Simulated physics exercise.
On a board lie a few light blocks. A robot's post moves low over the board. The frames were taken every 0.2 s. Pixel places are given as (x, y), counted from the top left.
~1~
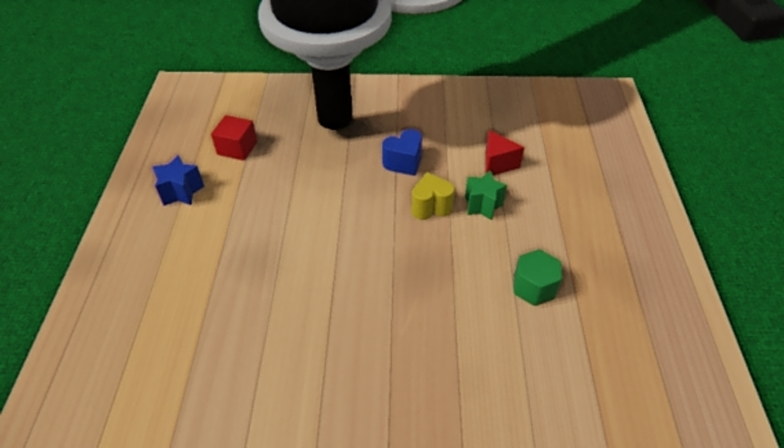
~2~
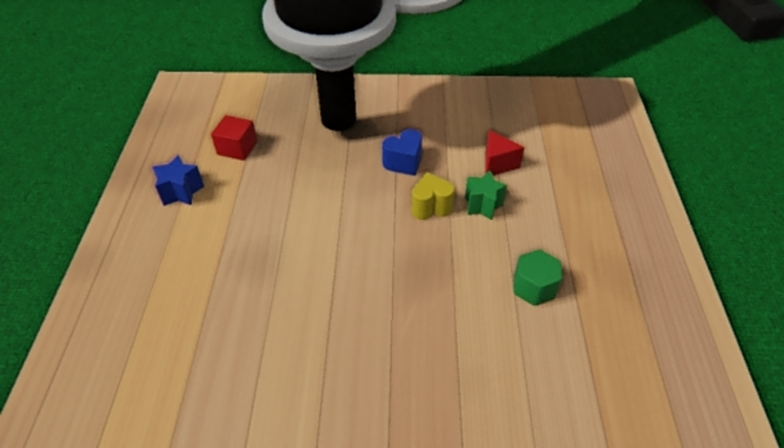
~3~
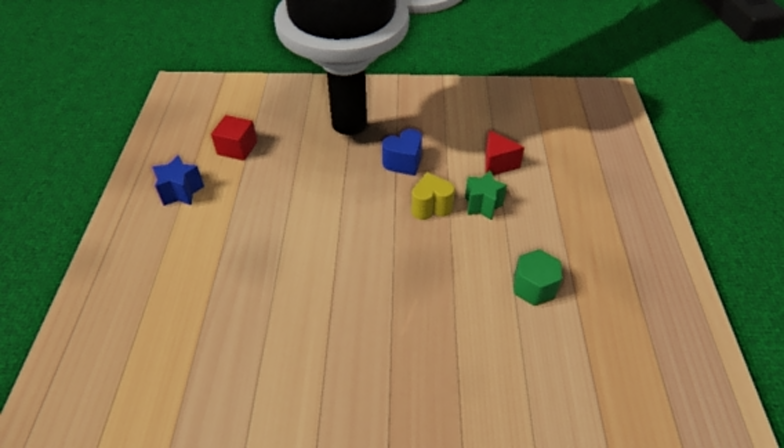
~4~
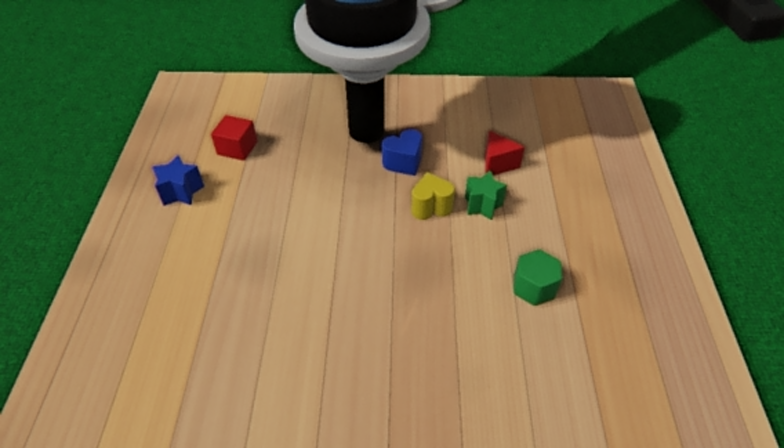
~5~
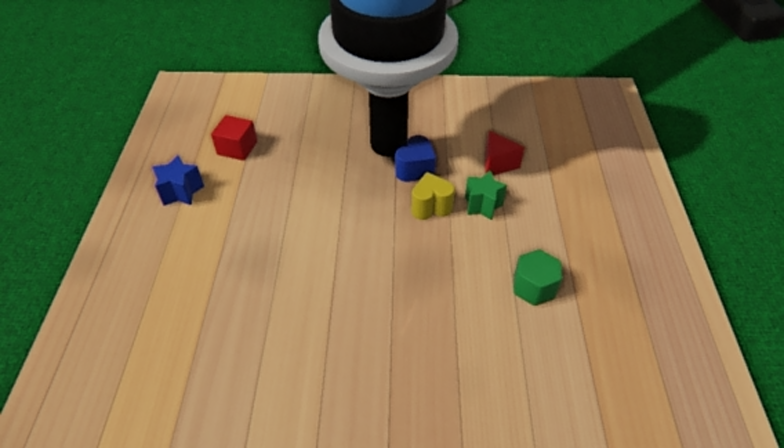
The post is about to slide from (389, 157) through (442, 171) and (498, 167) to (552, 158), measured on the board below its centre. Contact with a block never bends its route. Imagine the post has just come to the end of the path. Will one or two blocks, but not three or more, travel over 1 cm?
Going by the path, no.
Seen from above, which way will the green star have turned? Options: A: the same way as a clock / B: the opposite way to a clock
It's A.
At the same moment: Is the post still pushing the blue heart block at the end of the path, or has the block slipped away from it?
My prediction: No longer in front.
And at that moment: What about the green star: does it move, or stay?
If the post follows that path, the green star ends up shifted.
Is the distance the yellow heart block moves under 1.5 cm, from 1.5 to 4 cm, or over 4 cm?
The best fit is under 1.5 cm.
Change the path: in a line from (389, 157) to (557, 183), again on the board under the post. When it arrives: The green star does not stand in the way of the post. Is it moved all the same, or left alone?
When the path is over, the green star has left its spot.
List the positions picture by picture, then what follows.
In the first picture, tip of the post at (335, 119), middles of tops, blue heart block at (404, 141), yellow heart block at (433, 186), green star at (486, 185), red triangle at (501, 144).
In the second picture, post at (339, 120), nothing pushed.
In the third picture, post at (350, 124), nothing pushed.
In the fourth picture, post at (367, 132), nothing pushed.
In the fifth picture, post at (389, 145), blue heart block at (416, 149), yellow heart block at (433, 186), green star at (486, 185), red triangle at (501, 144).
What follows on the original path. One third of the way, post at (445, 159); blue heart block at (472, 167); green star at (492, 189).
Two thirds of the way, post at (501, 154); blue heart block at (498, 171), turned 50° clockwise; green star at (501, 197), turned 25° clockwise; red triangle at (531, 139), turned 25° anticlockwise.
At the end, post at (555, 146); blue heart block at (498, 171), turned 50° clockwise; yellow heart block unmoved; green star at (501, 197), turned 25° clockwise; red triangle at (585, 130), turned 30° anticlockwise.
